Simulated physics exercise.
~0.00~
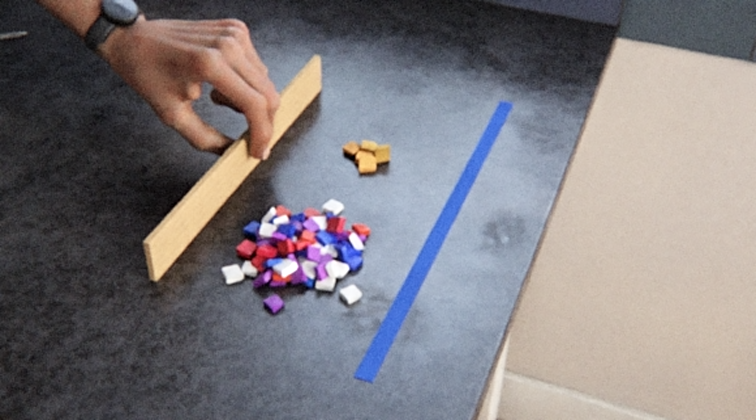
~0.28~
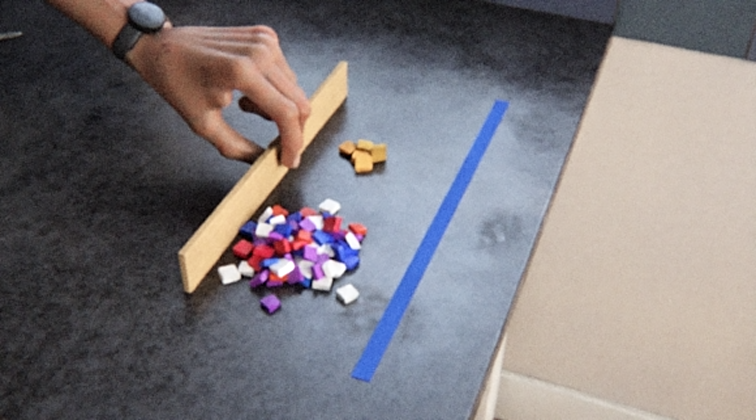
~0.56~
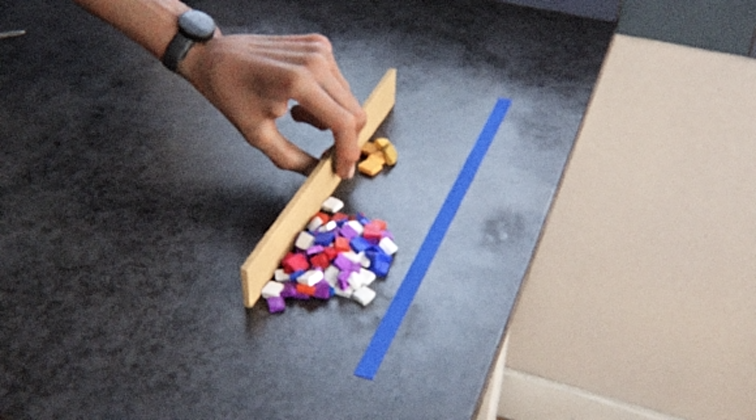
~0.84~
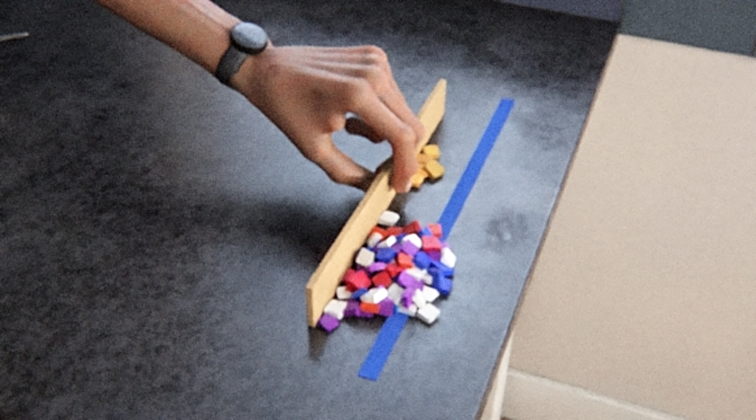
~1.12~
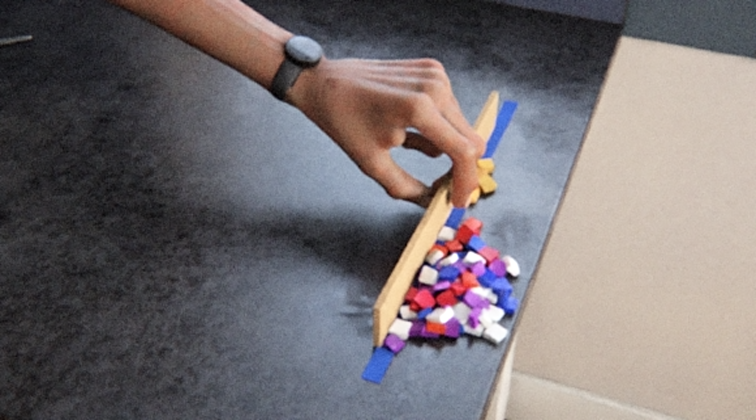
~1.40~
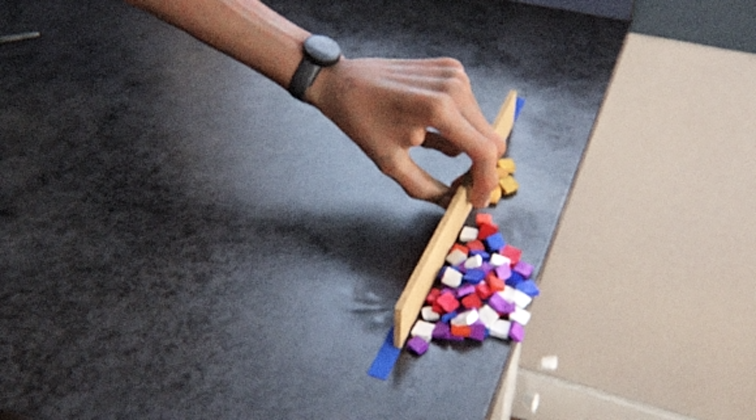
A hand slides a wooden strip right to blue tape, pushing some colorful pieces off the edge.
